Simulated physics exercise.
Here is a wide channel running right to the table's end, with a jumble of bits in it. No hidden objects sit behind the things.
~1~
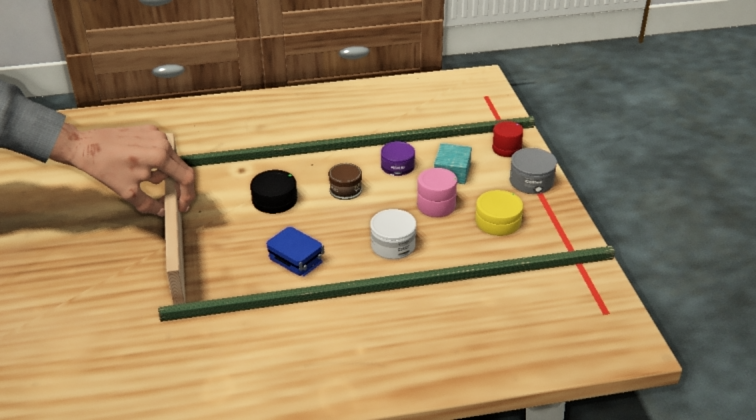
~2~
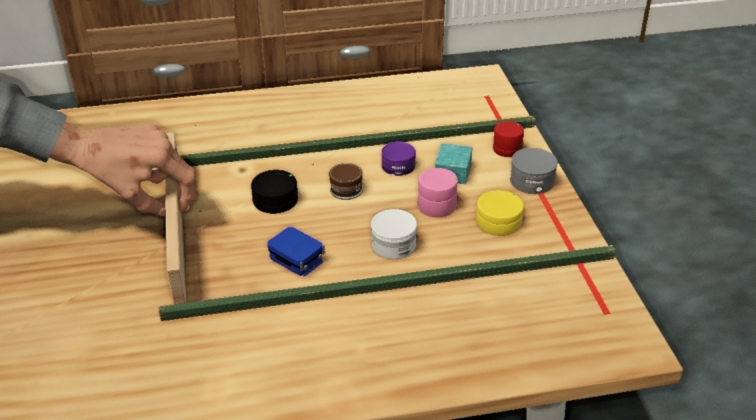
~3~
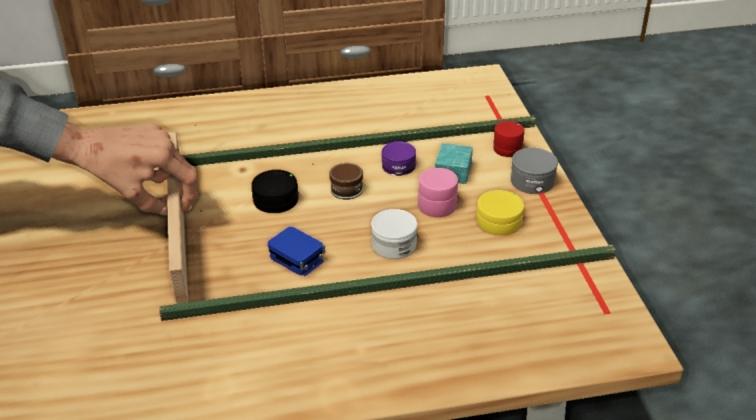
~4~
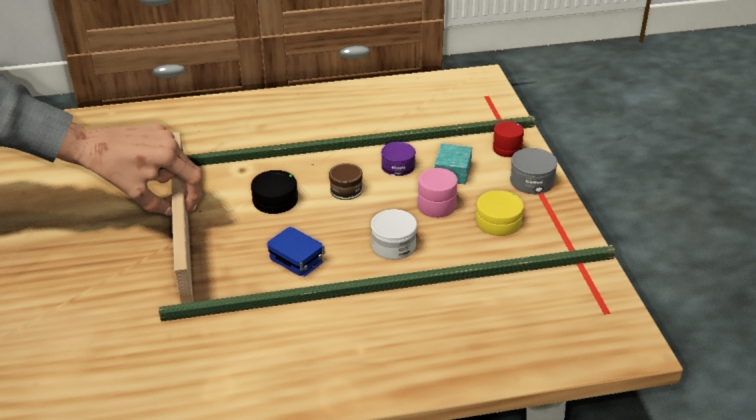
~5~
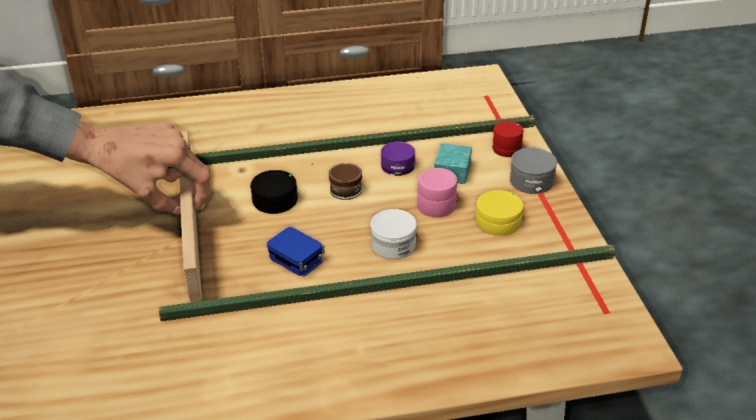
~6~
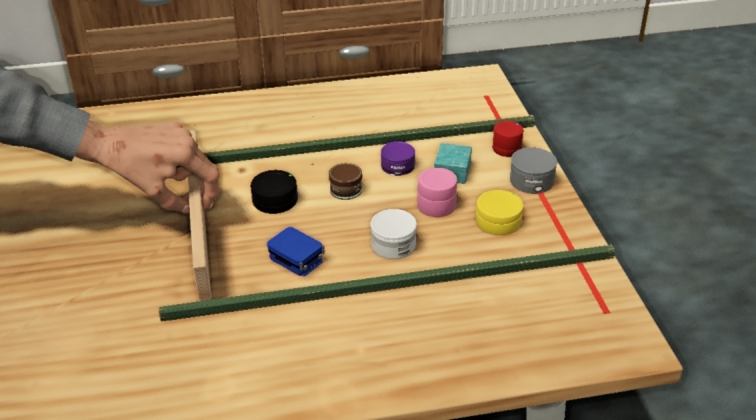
The footage shows a hand holding a wooden board upright between two green strips on a wooden table and sliding it slightly to the right, while the colourful lids, tubs and blocks scattered in front of it stay still.
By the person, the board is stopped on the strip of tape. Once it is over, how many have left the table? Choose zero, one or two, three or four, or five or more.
Five or more of them have left the table.
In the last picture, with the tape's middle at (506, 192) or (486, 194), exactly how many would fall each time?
It comes to 1, then 0.
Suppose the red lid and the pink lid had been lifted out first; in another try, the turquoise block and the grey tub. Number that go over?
The counts: 4 and 4.
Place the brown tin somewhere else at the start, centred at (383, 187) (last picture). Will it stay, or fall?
From that start the object is safe.
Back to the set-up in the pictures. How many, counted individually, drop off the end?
I count 6 in all.
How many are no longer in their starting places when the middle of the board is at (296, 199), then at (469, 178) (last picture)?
3 and 10.
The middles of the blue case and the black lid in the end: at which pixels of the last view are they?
The blue case settles near (579, 224); as for the black lid, near (551, 164).
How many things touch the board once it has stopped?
4 of them.
Soon after, none off yet; grey tub at rest near (533, 170); red lid at rest near (508, 139); yellow lid at rest near (499, 212).
Then, none off yet; grey tub at rest near (533, 170); red lid at rest near (508, 139); yellow lid moving near (504, 211).
Further on, none off yet; grey tub moved about its own width near (568, 169); red lid moved about its own width near (519, 130); yellow lid moved about its own width near (550, 202).
At rest, the number that fall off is five or more; fallen, brown tin, white tub, turquoise block, yellow lid, red lid and grey tub.
